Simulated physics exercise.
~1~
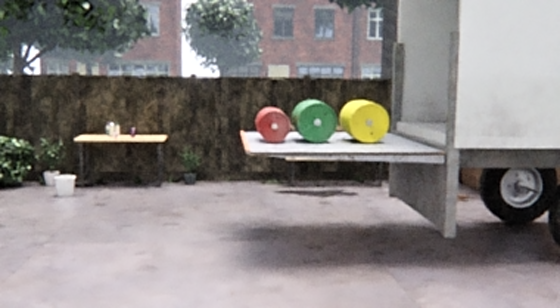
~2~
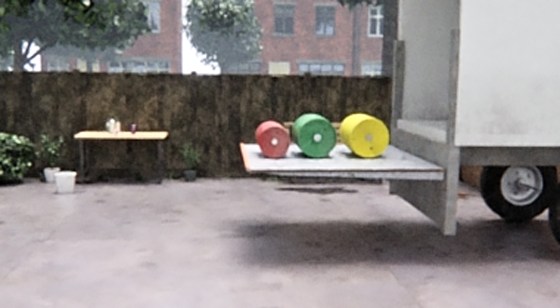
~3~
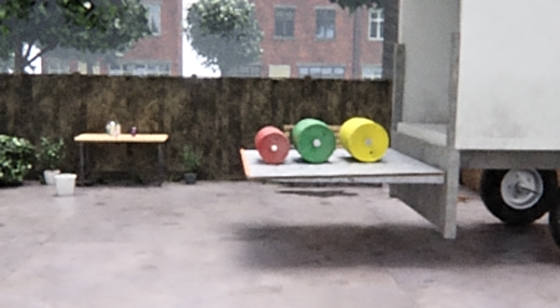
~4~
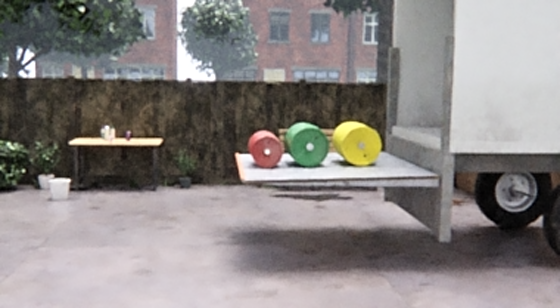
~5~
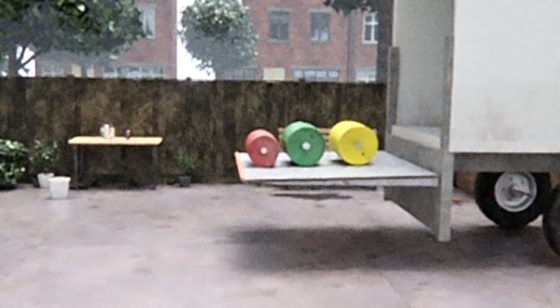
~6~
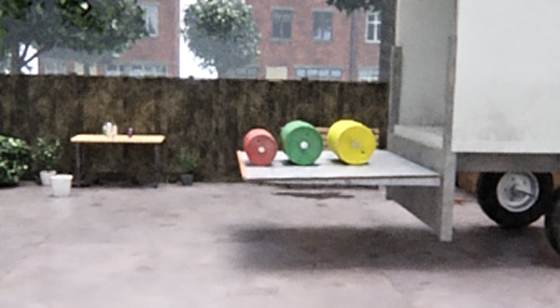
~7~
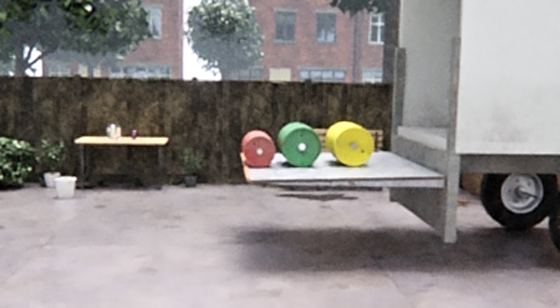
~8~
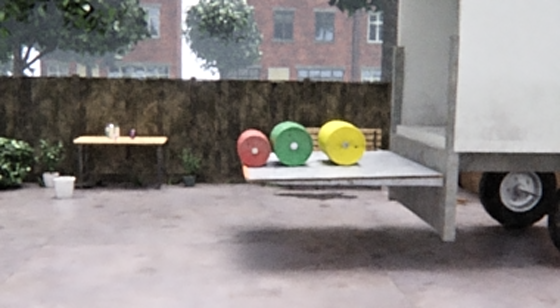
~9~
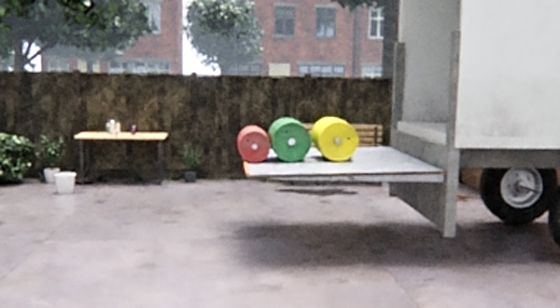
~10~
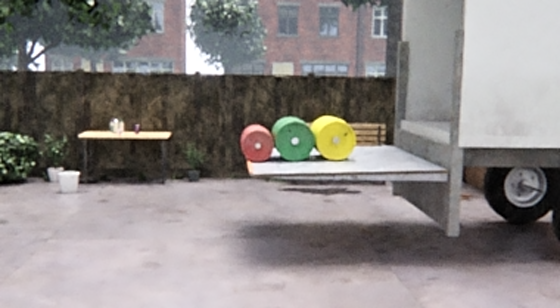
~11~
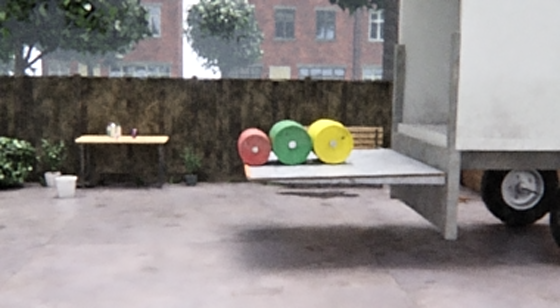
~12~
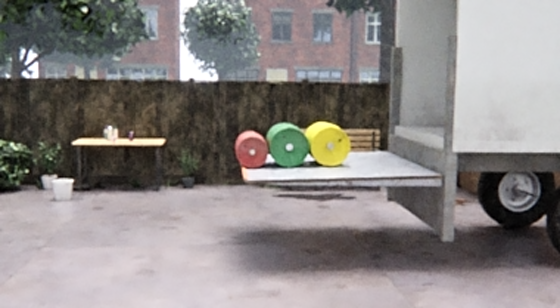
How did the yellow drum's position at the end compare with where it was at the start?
It ended up farther left and a little lower than where it began, resting close beside the green drum nearer the platform's outer edge.
